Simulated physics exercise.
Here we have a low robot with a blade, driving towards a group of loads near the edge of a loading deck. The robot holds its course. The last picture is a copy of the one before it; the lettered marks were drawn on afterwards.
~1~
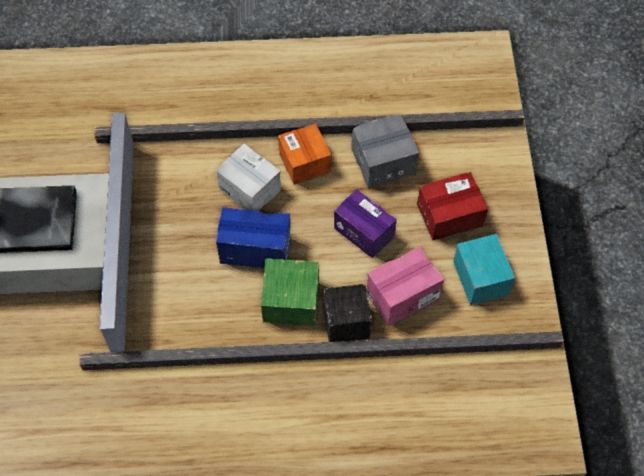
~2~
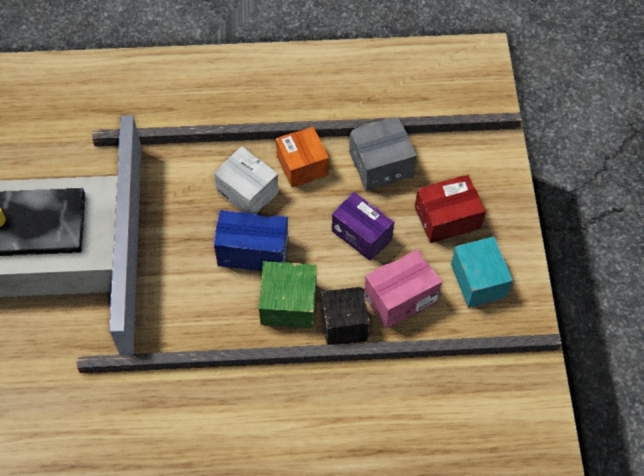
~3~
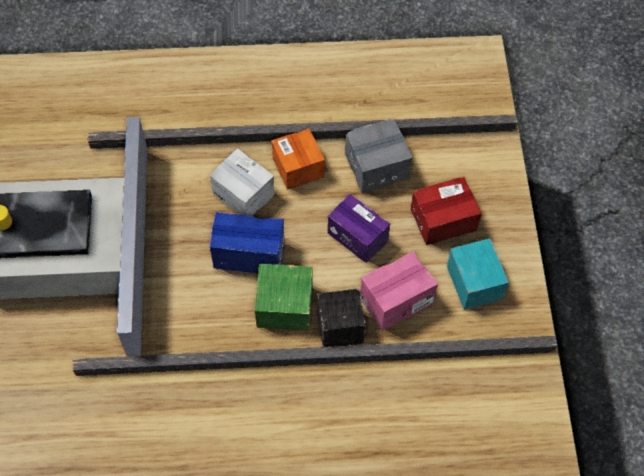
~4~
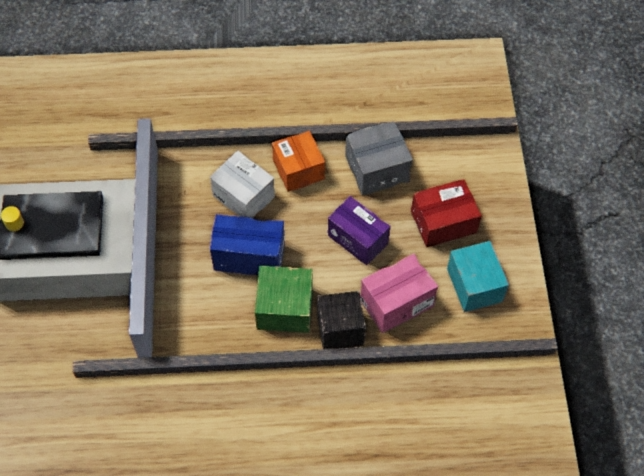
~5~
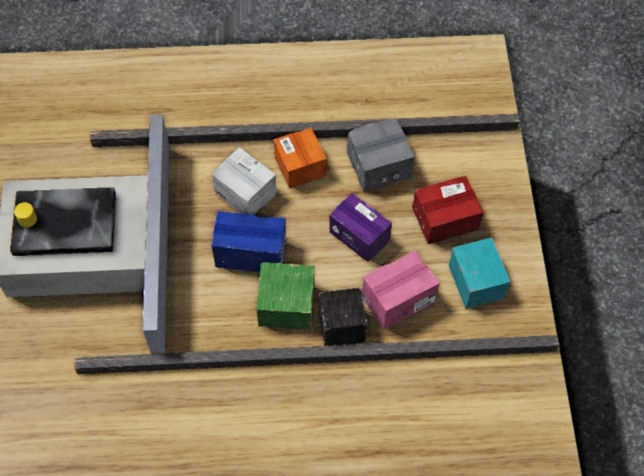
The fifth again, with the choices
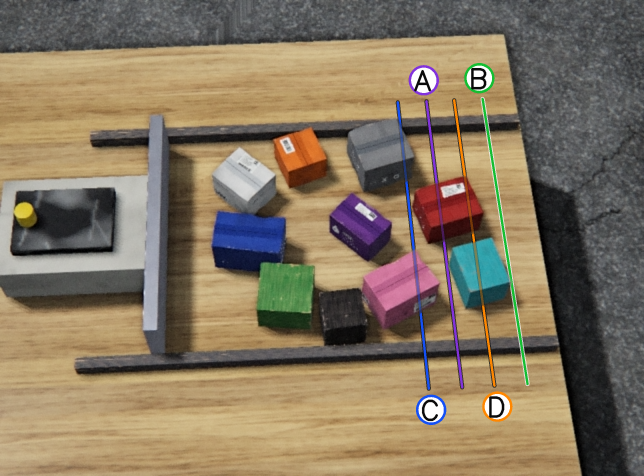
A low robot with a wide blade moves slowly right toward scattered colourful boxes on a wooden deck.
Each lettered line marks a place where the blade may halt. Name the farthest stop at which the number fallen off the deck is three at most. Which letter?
The farthest such stop is A.
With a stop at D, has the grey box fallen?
Yes.
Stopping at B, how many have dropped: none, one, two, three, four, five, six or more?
By then, six or more.
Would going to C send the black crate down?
No.
On the copy, A at (443, 233); B at (503, 231); C at (412, 235); D at (473, 232).
On A. First, robot (177, 215); orange parcel (317, 153); purple parcel (366, 228).
Then, robot (283, 211); turquoise crate (520, 270); red parcel (495, 201).
Finally, robot (362, 207); red parcel over the edge; turquoise crate over the edge; two fallen.
By contrast, B drops seven; C is within the limit but short; D drops six.
